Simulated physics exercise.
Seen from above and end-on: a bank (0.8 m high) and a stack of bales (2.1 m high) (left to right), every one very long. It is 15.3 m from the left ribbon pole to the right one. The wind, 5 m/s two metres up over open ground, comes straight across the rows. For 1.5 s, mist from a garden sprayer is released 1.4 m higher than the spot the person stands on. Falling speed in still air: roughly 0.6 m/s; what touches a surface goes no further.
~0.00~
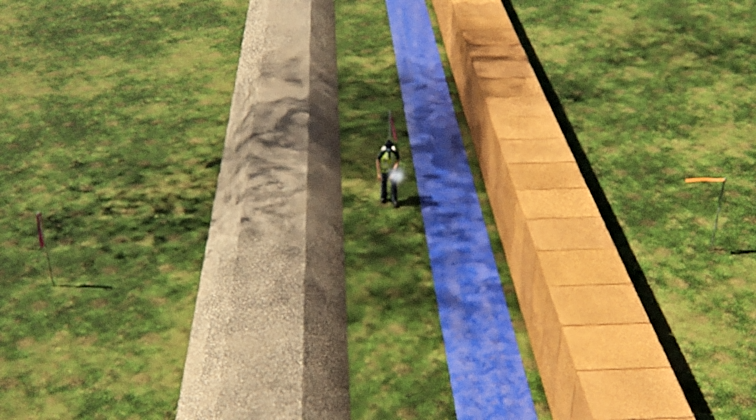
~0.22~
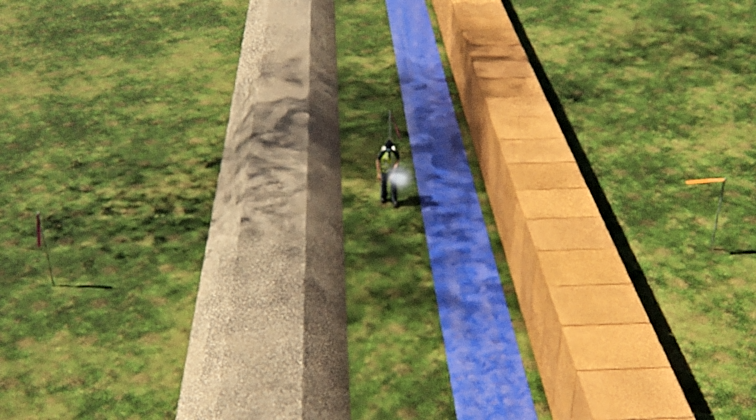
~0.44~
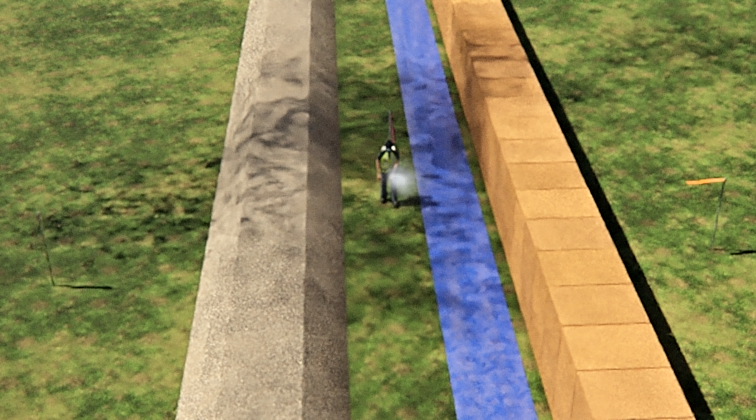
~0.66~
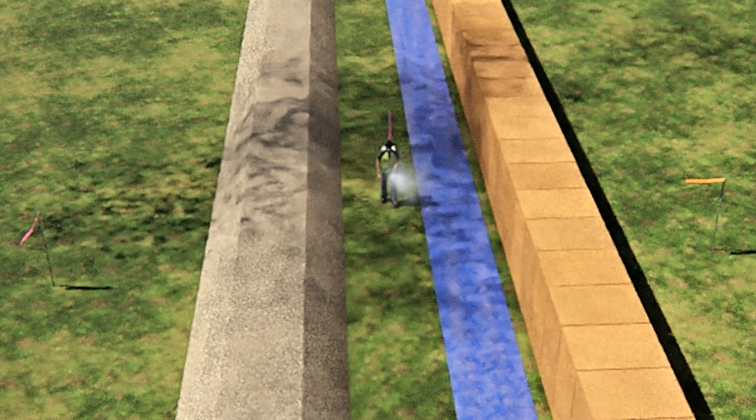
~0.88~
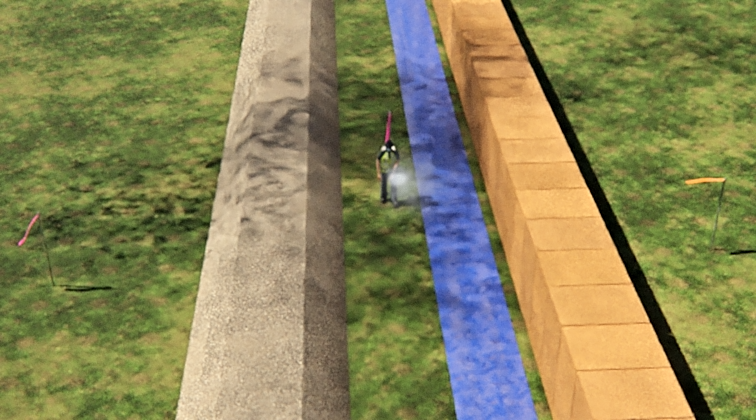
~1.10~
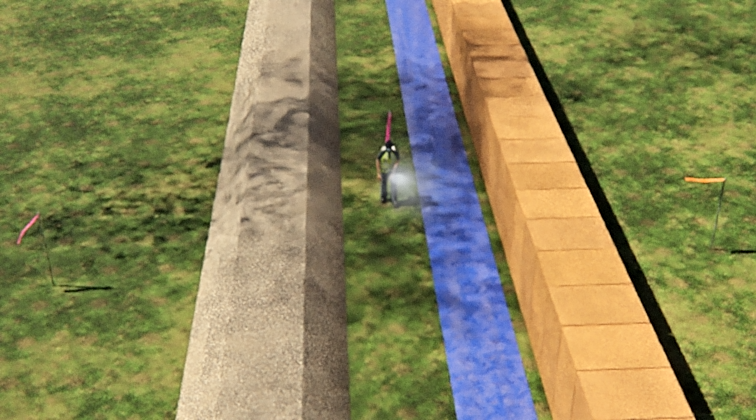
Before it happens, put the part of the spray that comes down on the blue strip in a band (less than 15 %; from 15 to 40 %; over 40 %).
On the blue strip: Above 40 %.
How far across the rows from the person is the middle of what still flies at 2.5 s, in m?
Roughly 1.0 m.
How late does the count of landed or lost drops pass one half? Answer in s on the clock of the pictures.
Near 3.8 s.
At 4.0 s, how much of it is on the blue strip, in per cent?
Near 30 %.
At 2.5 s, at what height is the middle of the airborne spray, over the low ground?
About 1.0 m.
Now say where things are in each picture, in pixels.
The first picture shows the left ribbon ends at (43, 247), hanging almost straight and the spray in the air spans x = 390 to 400 around y = 175.
The second picture shows the right ribbon ends at (686, 183), leaning 90 degrees to the left, the spray in the air spans x = 390 to 410 around y = 175 and the blue one passes (461, 255).
The third picture shows the inner ribbon ends at (394, 143), hanging almost straight, the spray in the air spans x = 390 to 415 around y = 175 and the top of the bank crosses (275, 200).
The fourth picture shows the left ribbon ends at (21, 244), leaning 35 degrees to the left, the spray in the air spans x = 390 to 425 around y = 180 and the blue one passes (449, 202).
The fifth picture shows the right ribbon ends at (686, 182), leaning 90 degrees to the left and the spray in the air spans x = 385 to 435 around y = 180.
The sixth picture shows the inner ribbon ends at (387, 145), hanging almost straight, the spray in the air spans x = 385 to 440 around y = 180 and the top of the bank crosses (275, 200).
After 2.5 s, 22 % is no longer flying here, and 11 % lies on the blue strip; the middle of what still flies is 0.9 m above the low ground, near (428, 189).
After 4.0 s, 53 % is no longer flying here, and 32 % lies on the blue strip; the middle of what still flies is 1.0 m above the low ground, near (445, 187).
After 8.0 s, 86 % is no longer flying here, and 52 % lies on the blue strip; the middle of what still flies is 1.2 m above the low ground, near (452, 182).
After 20.0 s, 100 % is no longer flying here, and 57 % lies on the blue strip.
After 45.0 s, 100 % is no longer flying here, and 57 % lies on the blue strip.
